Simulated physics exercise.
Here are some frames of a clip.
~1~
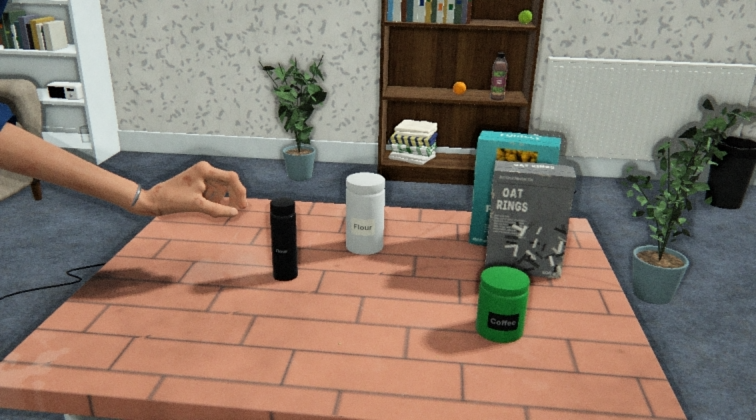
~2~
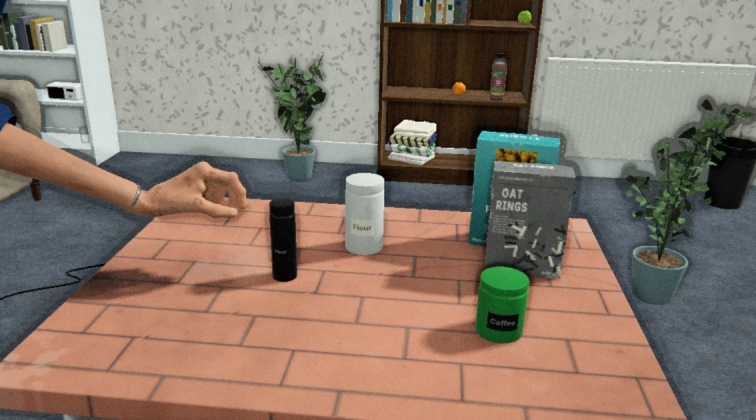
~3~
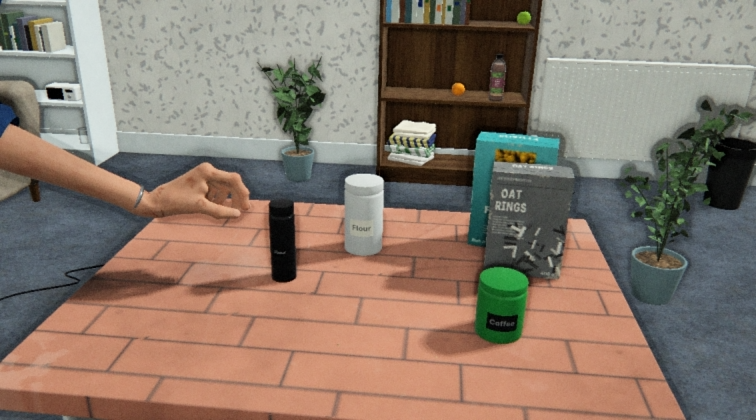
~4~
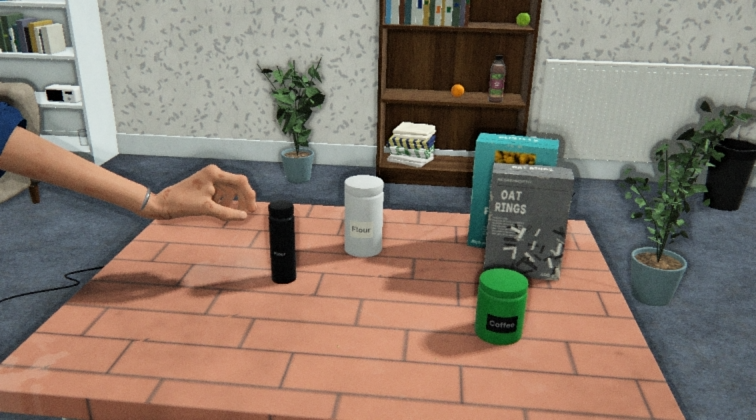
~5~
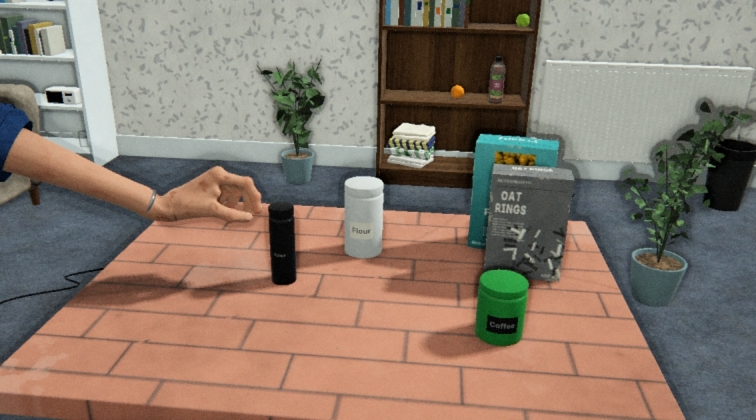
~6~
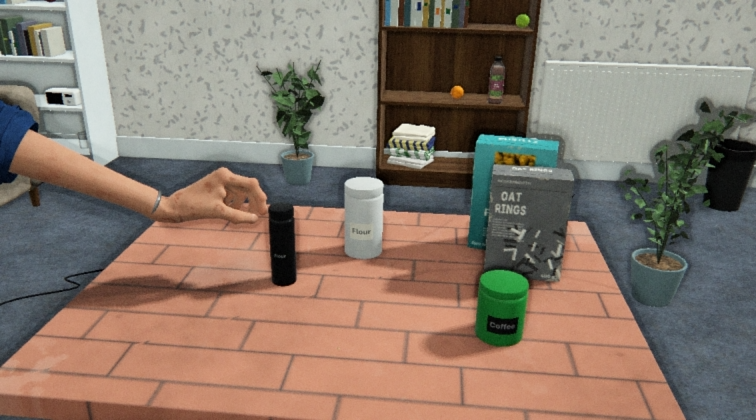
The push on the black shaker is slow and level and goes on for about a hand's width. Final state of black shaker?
It does not stay erect.
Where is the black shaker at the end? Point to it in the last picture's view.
Close to (339, 273) in the last picture.
Then, 0.60 s past the last view, black shaker rocked 35° from its first pose near (308, 246).
Then, 0.80 s past the last view, black shaker on its side near (339, 272).
Finally, down or leaning hard on the table, black shaker. Final places as the last picture's camera would see them, black shaker near (339, 273).
